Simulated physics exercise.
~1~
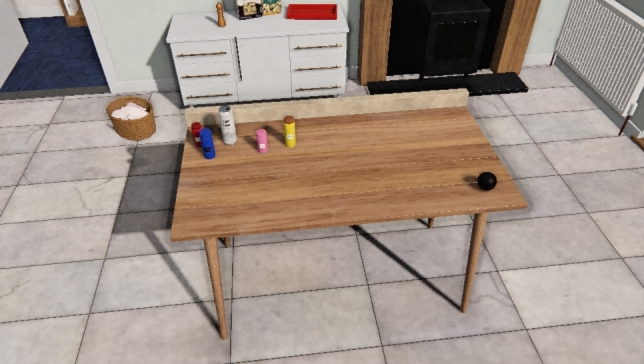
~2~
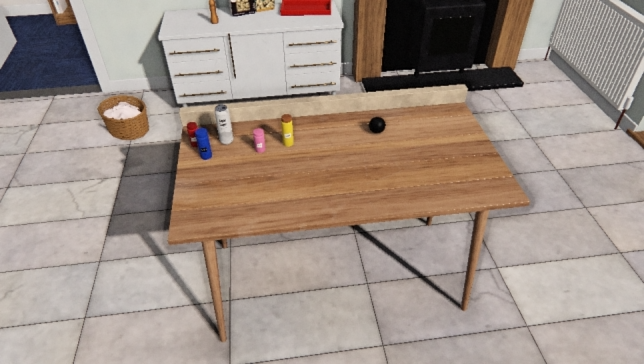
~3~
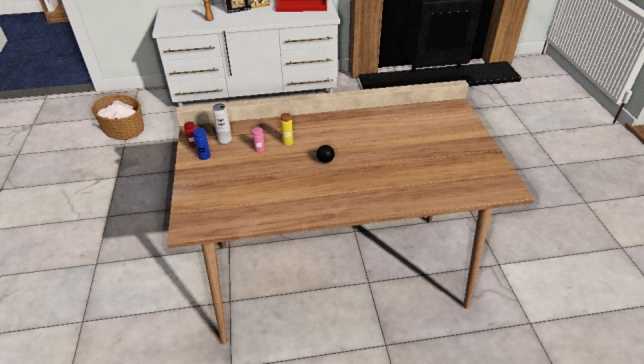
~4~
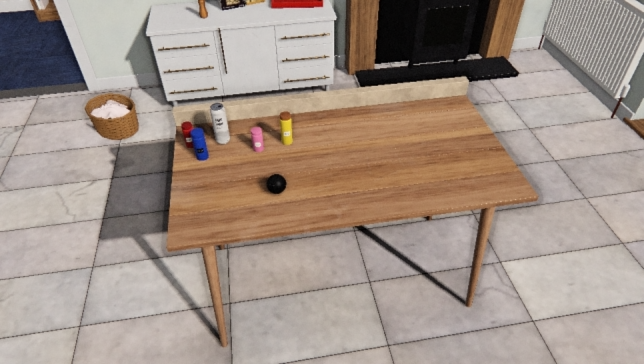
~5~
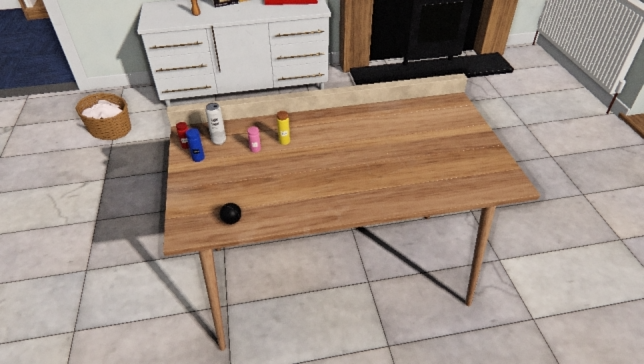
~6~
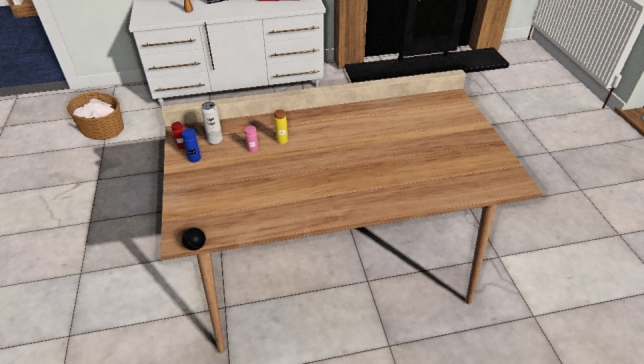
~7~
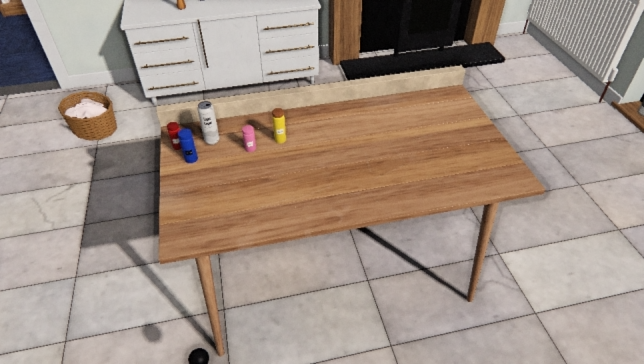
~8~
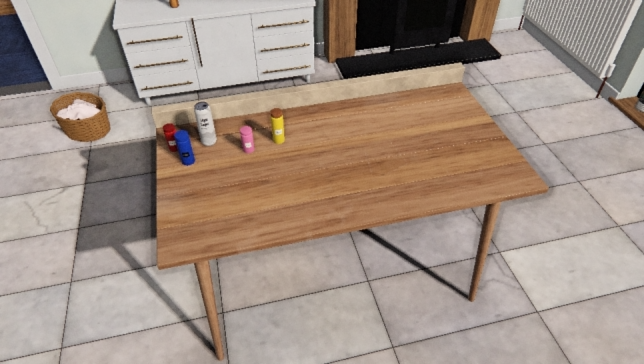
Black ball rolling across a wooden table, rebounding off the back rail and dropping off the near-left edge, leaving five containers standing.
